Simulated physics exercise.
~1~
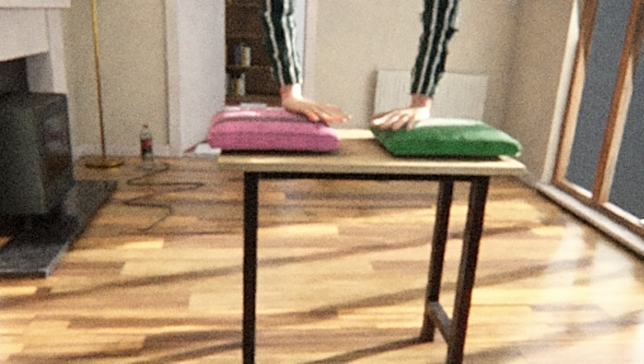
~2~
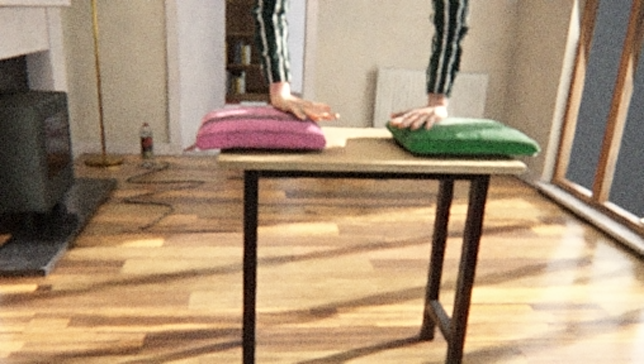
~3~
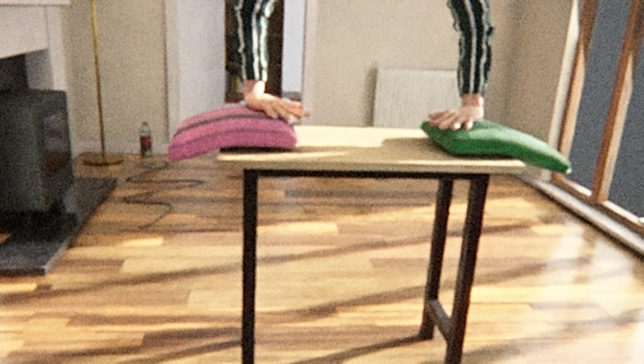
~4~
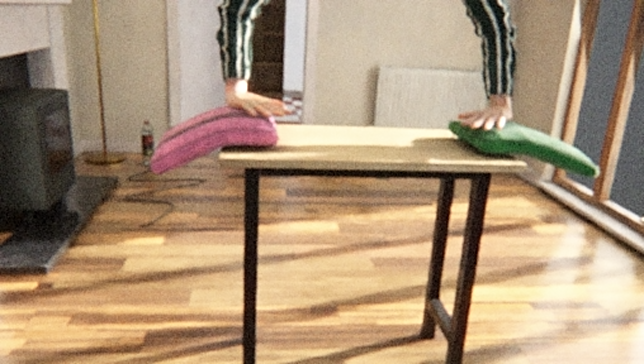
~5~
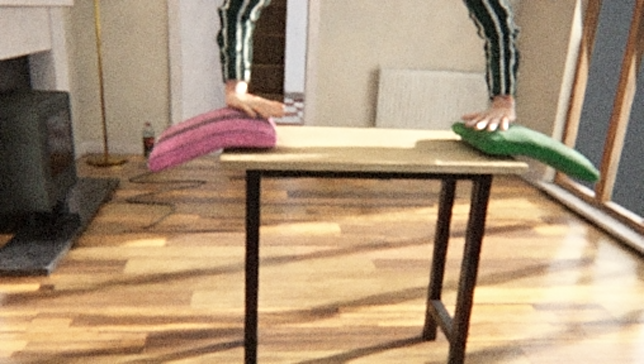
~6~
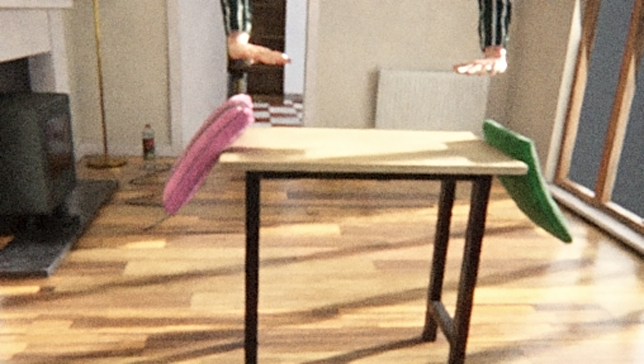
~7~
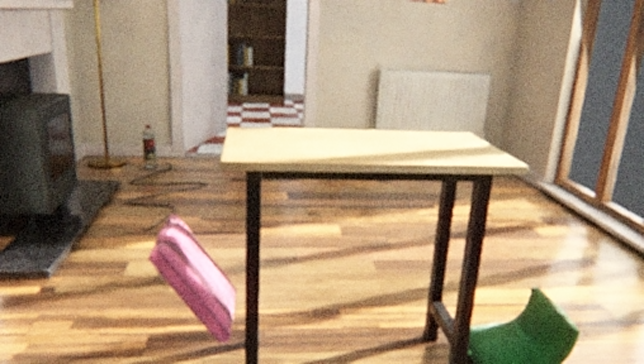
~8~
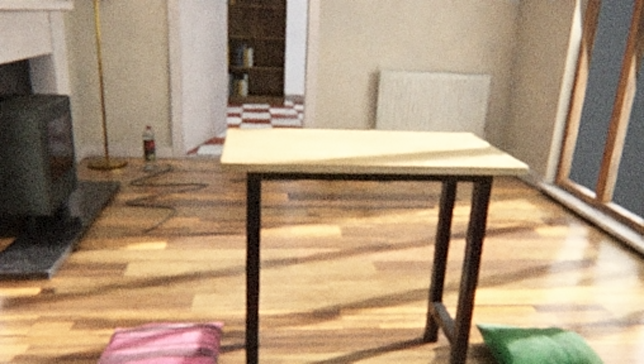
At the start, two hands in striped sleeves press on a pink cushion and a green pillow lying side by side on a narrow wooden bench in a sunlit room. The hands slide them apart, the cushion to the left and the pillow to the right, until each hangs well over its end of the bench and sags. After a brief pause, the hands lift away, and both tip outwards and slip off the ends. They tumble down on either side of the bench. Finally, both lie on the wooden floor, leaving the benchtop bare.
